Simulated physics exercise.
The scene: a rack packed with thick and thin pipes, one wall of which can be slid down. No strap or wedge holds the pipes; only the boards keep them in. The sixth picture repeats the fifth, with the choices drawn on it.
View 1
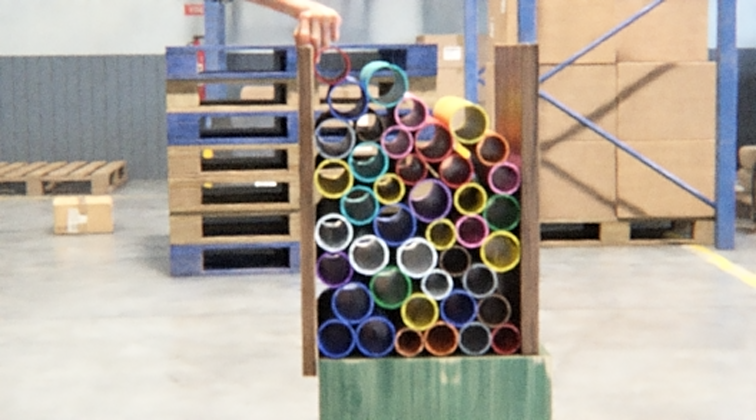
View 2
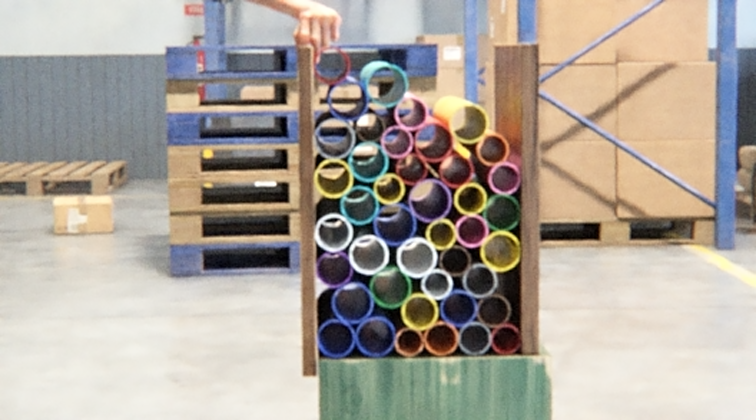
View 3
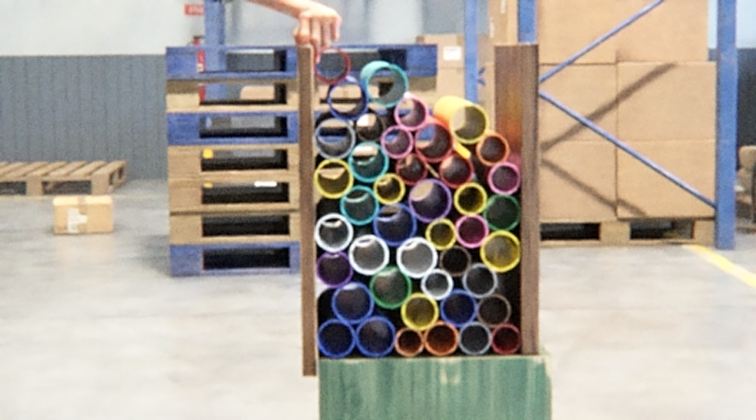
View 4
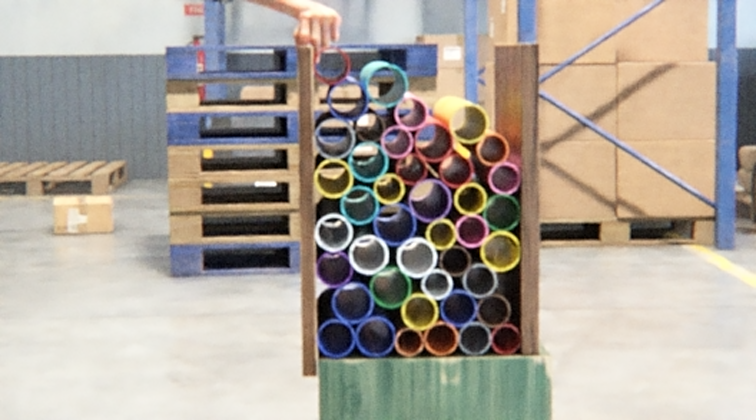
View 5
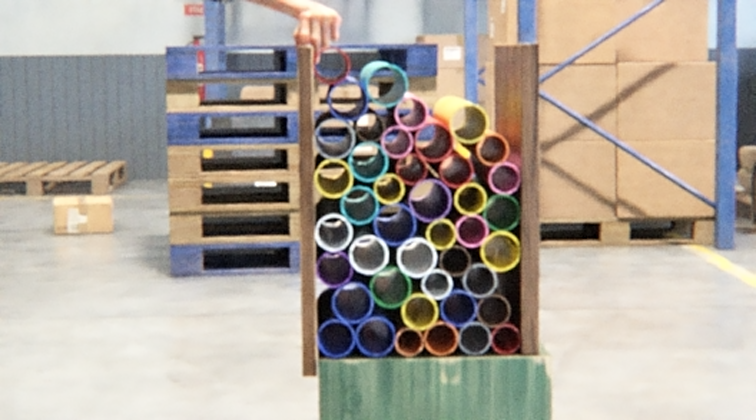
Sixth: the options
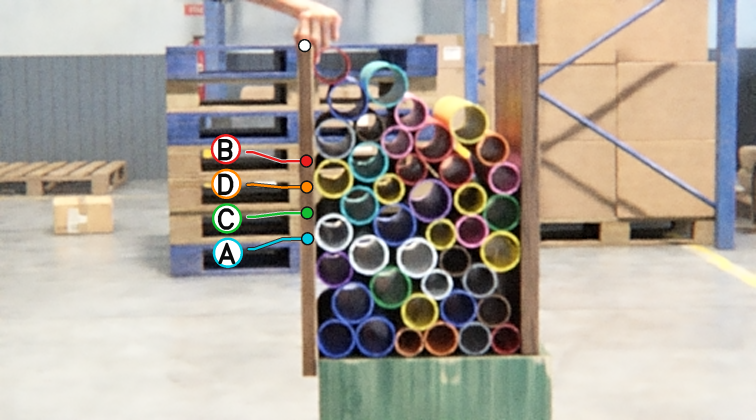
In a warehouse with a grey concrete floor, seen straight on from a level view, blue and wooden pallets stand at left and cardboard boxes fill a blue-framed rack at right. Between two upright brown boards on a green base, thick and thin pipes in blue, white, turquoise, yellow and red show their open ends. A hand rests atop the left board, and nothing visibly moves, the camera included.
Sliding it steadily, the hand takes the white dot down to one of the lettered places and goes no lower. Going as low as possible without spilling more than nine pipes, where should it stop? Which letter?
Mark A is as low as it can go.
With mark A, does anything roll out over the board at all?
Yes, at A.
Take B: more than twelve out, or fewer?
Fewer than twelve.
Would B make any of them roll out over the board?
At B: Yes.
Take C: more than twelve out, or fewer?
It loses fewer than twelve.
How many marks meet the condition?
Four of the four.
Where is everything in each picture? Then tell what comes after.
In the first frame, a blue pipe (458, 308); a white pipe (417, 257); a turquoise pipe (360, 205).
In the second frame, a turquoise pipe (360, 205); a green pipe (501, 213).
In the third frame, a grey pipe (334, 139); a brown pipe (371, 128).
In the fourth frame, a turquoise pipe (387, 85); side board (308, 198).
In the fifth frame, a blue pipe (336, 338); a blue pipe (458, 308).
On the marked copy, A at (308, 239); B at (306, 161); C at (307, 213); D at (307, 187); the white dot at (305, 46).
Following A. Soon after the start, top of the board (313, 126).
Later, top of the board (315, 214).
In the end, top of the board (315, 238), nine out over the board.
As for the rest, B one out over the board; C about six out over the board; D about five out over the board.
